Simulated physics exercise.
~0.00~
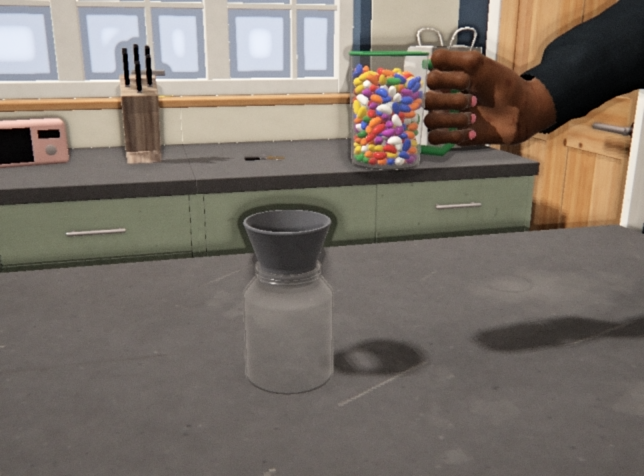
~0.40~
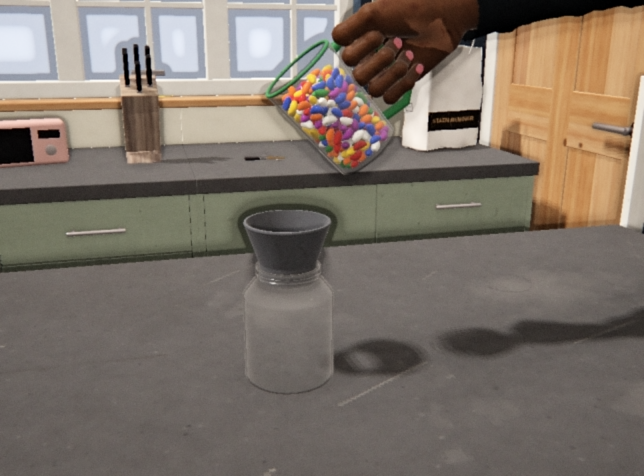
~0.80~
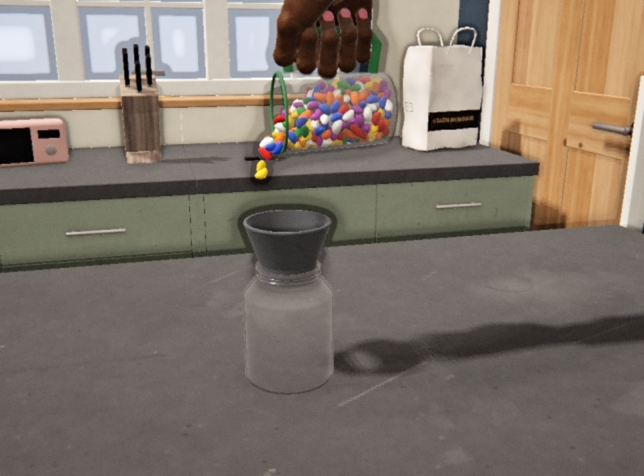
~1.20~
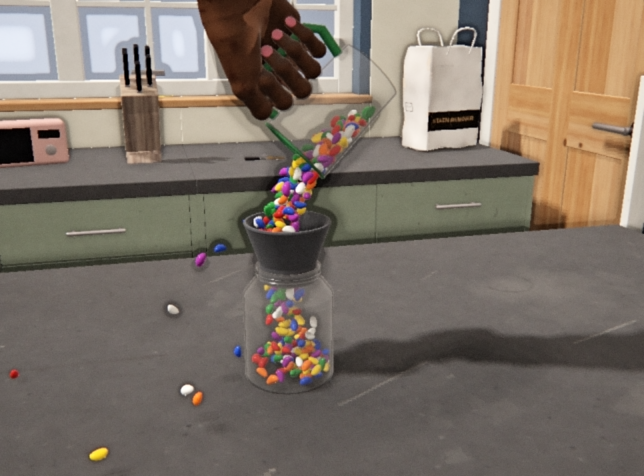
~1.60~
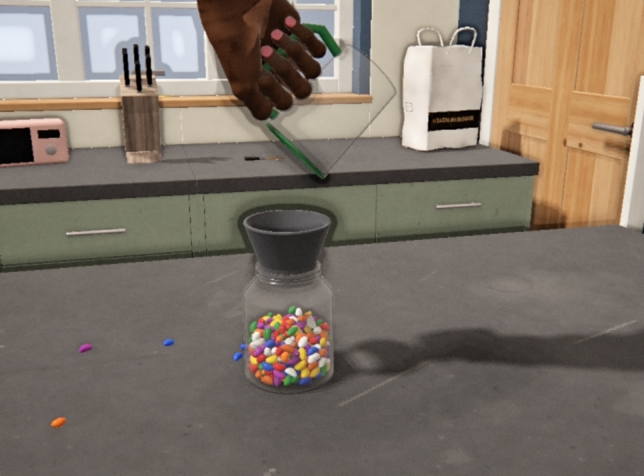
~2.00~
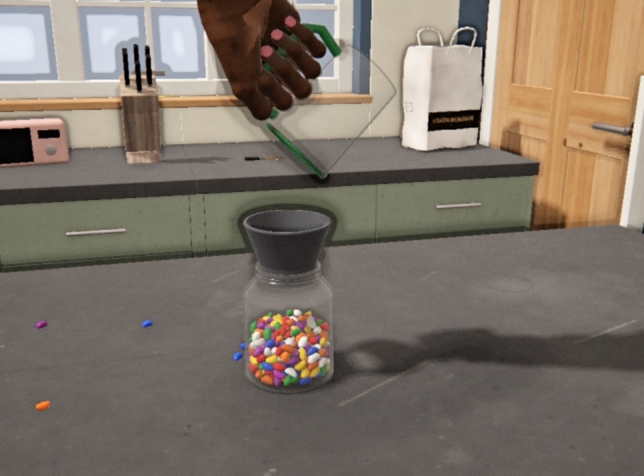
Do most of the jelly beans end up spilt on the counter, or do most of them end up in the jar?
Most of the jelly beans end up in the jar. Only a few land outside on the counter, and hardly any stay in the cup or funnel.
